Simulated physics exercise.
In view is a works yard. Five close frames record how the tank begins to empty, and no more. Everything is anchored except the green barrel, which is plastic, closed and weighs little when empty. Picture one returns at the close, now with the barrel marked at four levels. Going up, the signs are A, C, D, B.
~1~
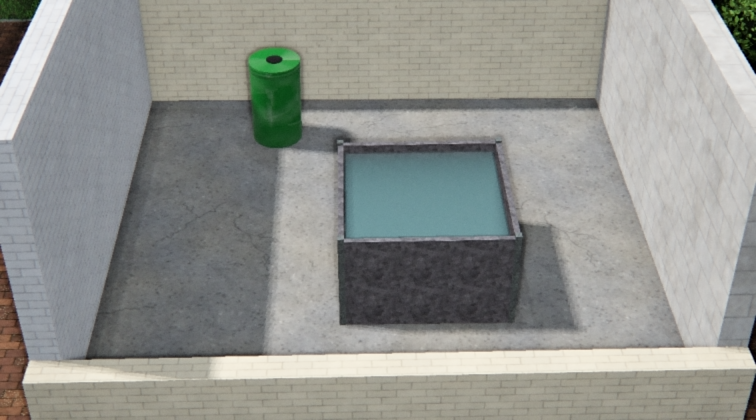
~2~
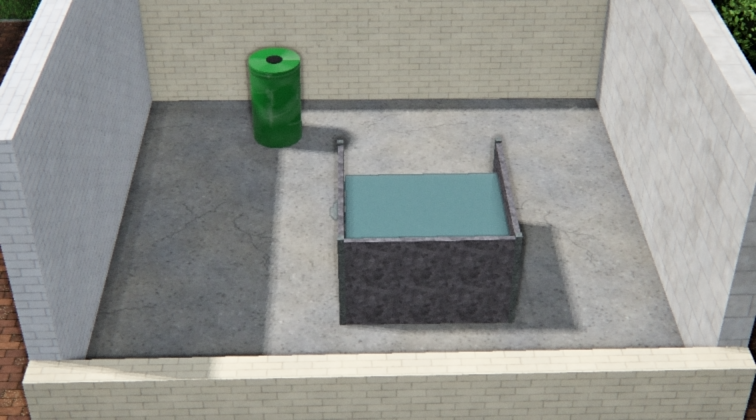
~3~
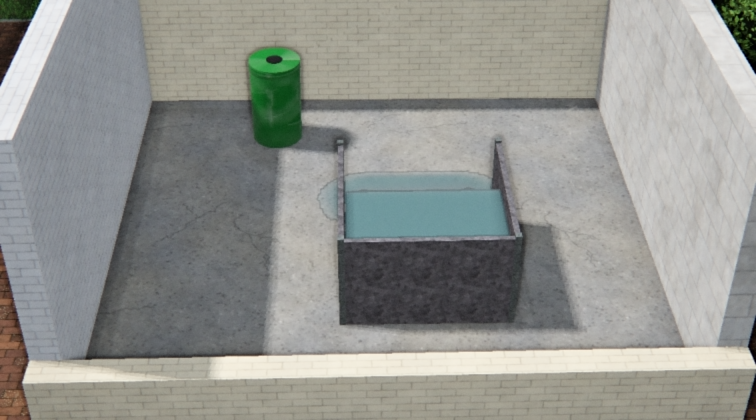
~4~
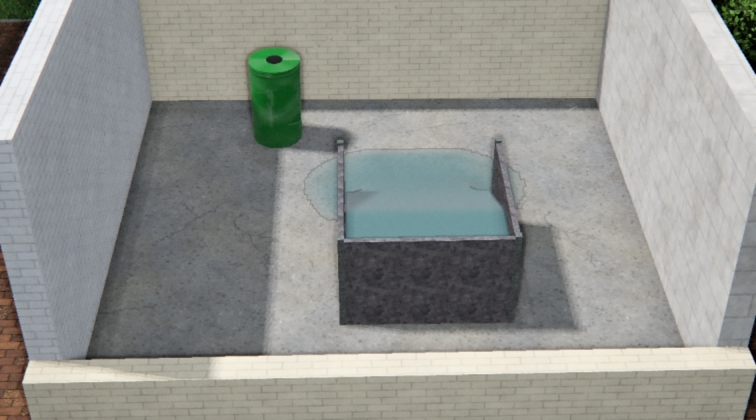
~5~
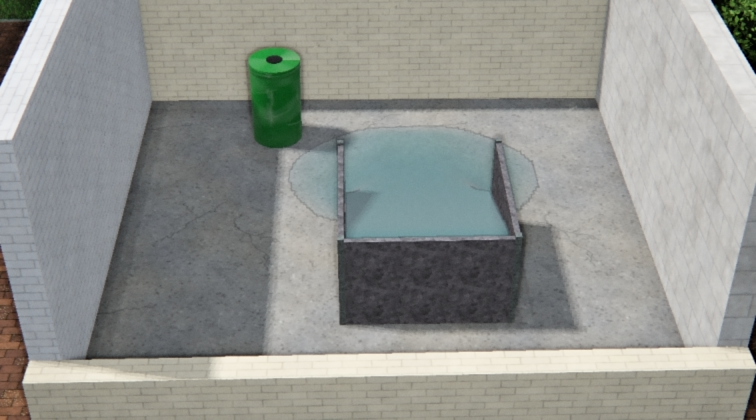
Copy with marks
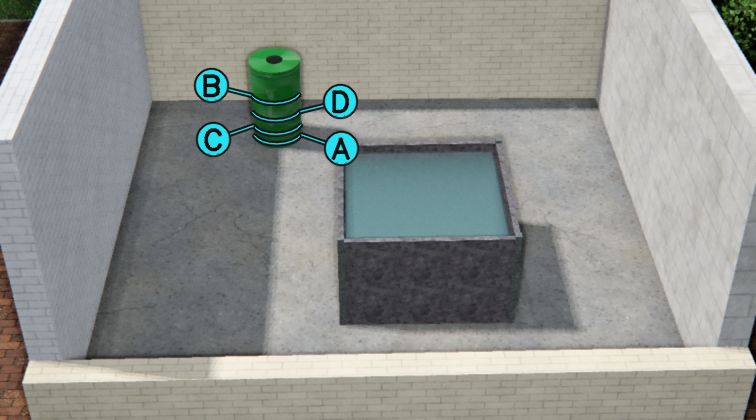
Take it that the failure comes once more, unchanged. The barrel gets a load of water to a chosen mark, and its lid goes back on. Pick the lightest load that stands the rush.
D will do.
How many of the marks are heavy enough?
Two.
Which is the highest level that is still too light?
C.
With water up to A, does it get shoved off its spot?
Yes, it does.
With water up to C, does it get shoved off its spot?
Yes, that goes wrong.
In cyan, A at (277, 143); B at (274, 103); C at (276, 134); D at (275, 120); from the bottom up A, C, D, B.
With A, it is pushed about 5 times its own width away.
With B, it does not move.
With C, it is pushed about its own width away.
With D, it does not move.
